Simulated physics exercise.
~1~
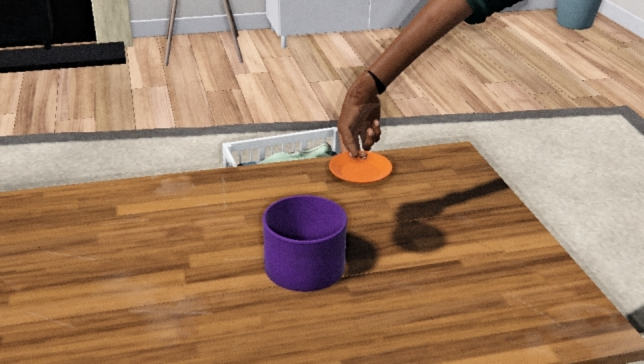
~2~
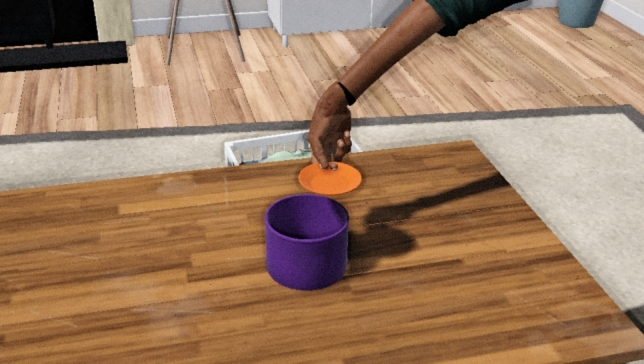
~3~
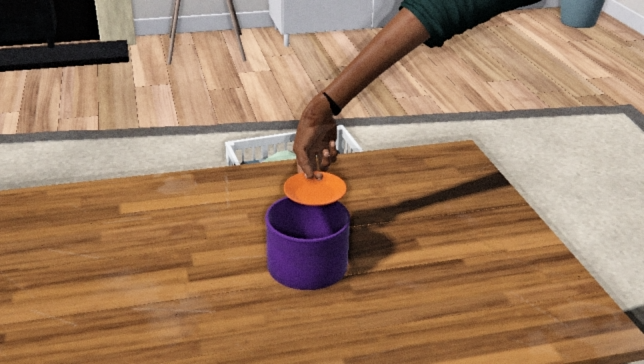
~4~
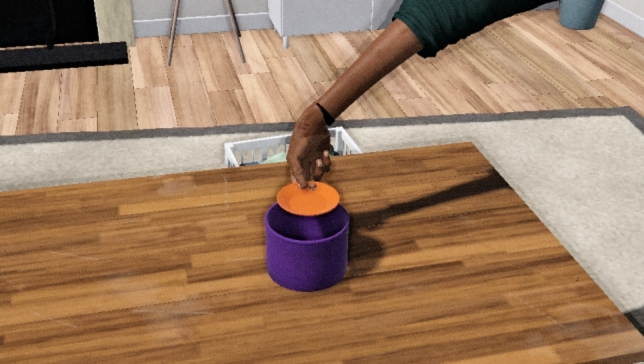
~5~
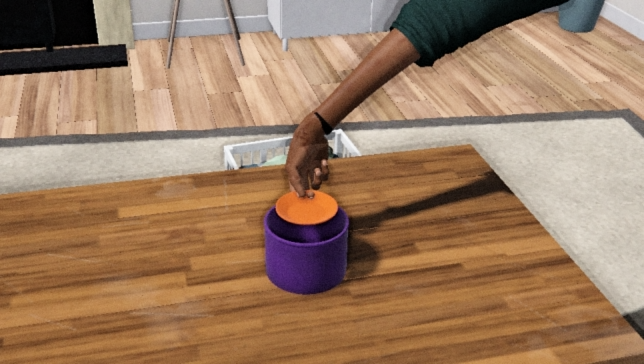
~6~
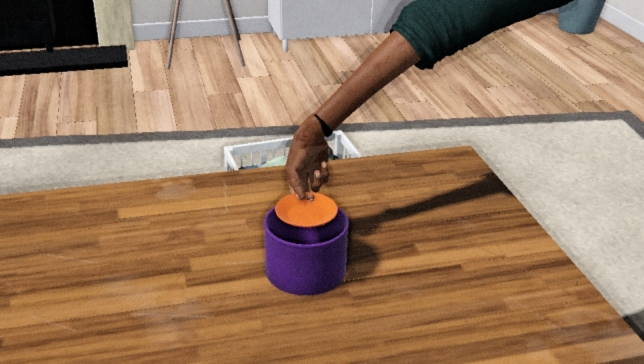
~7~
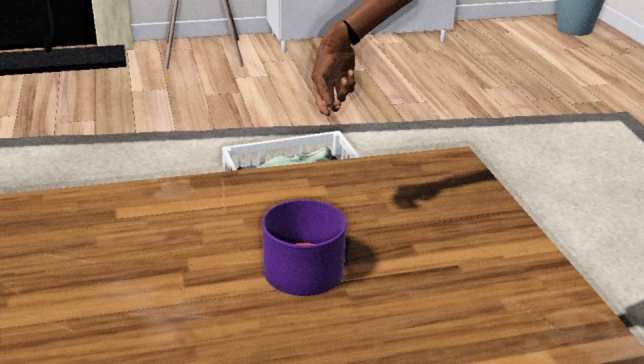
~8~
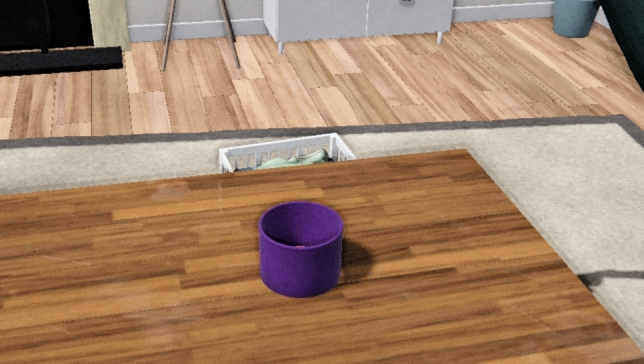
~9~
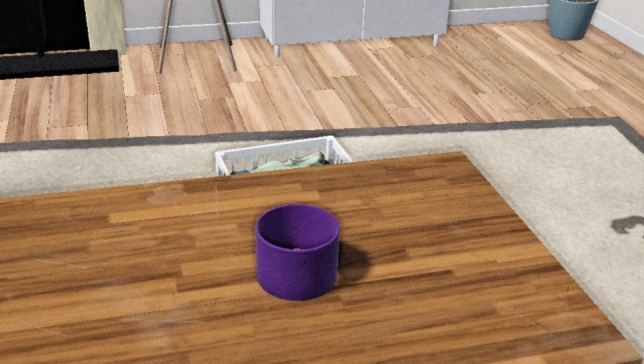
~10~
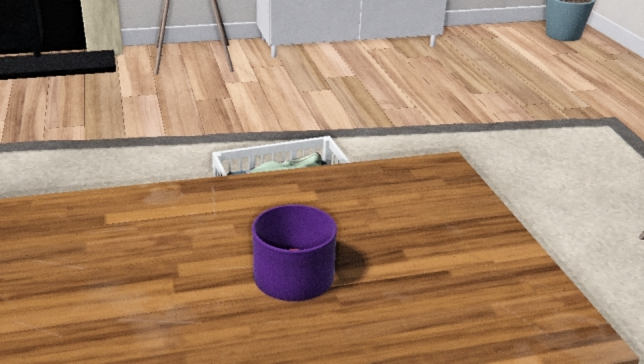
An orange disc is lowered by a hand onto a purple beaker and drops inside.
